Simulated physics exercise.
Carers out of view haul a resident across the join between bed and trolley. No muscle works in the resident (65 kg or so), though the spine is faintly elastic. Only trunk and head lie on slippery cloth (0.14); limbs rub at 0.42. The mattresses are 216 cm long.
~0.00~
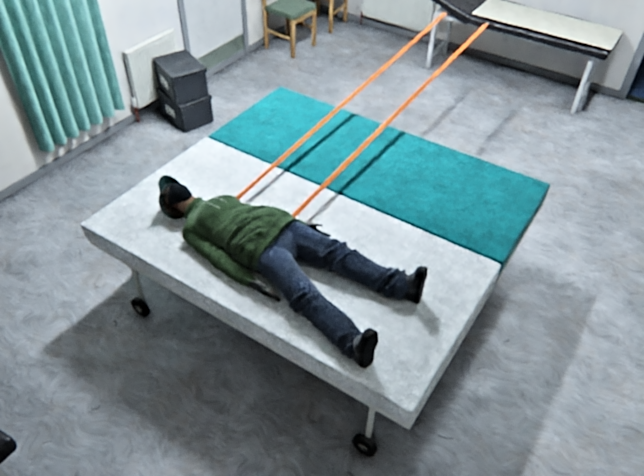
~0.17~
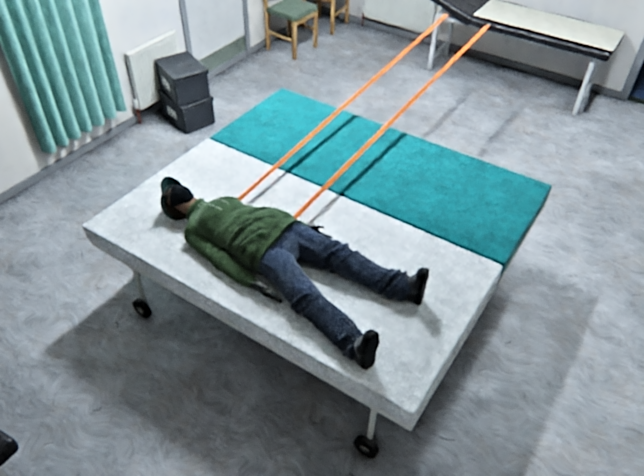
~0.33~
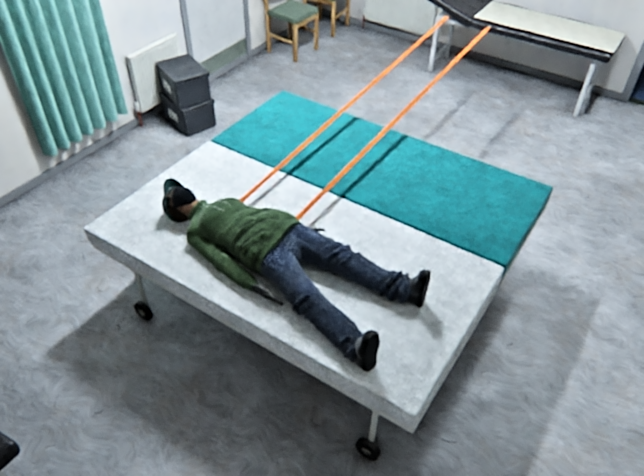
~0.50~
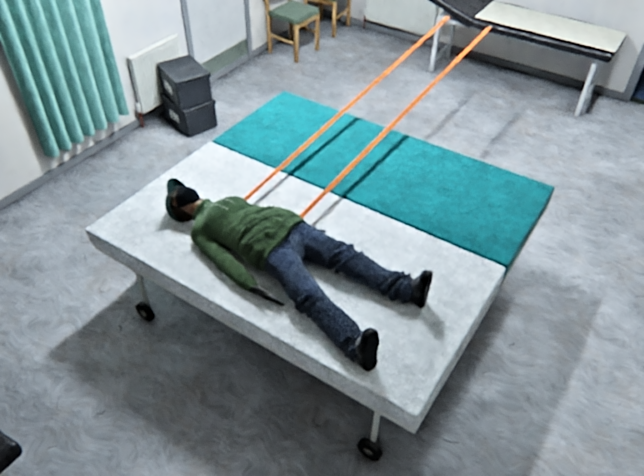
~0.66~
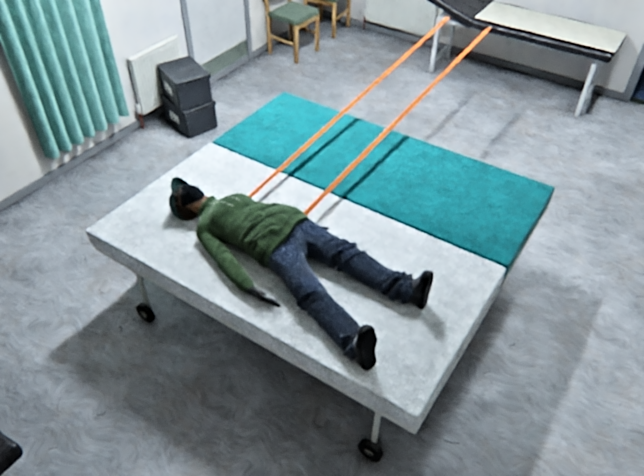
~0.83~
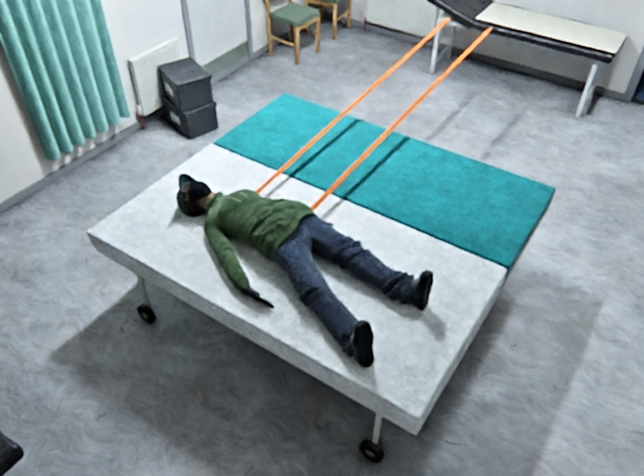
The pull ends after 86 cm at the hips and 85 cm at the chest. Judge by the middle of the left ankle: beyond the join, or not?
Here the left ankle rests short of the join.
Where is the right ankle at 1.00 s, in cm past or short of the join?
Some 94 cm short of it.
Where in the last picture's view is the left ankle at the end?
At about (432, 240).
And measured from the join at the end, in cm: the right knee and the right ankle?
Right knee 24 short, right ankle 56 short.
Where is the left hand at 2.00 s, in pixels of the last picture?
Near (372, 181).
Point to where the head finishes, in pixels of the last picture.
At about (266, 141).
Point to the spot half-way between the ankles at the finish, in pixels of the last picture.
Around (391, 255).
After 1.00 s the left ankle is 51 cm short of the join, near (411, 292) in the last picture's view; the right ankle 94 cm short of the join.
After 1.50 s the left ankle is 45 cm short of the join, near (403, 280) in the last picture's view.
After 2.00 s the left ankle is 21 cm short of the join, near (423, 252) in the last picture's view.
When all is still (3.4 s), head crosses the join; left hand crosses the join; right hand stops short of the join; left ankle stops short of the join; right ankle stops short of the join; right knee stops short of the join.
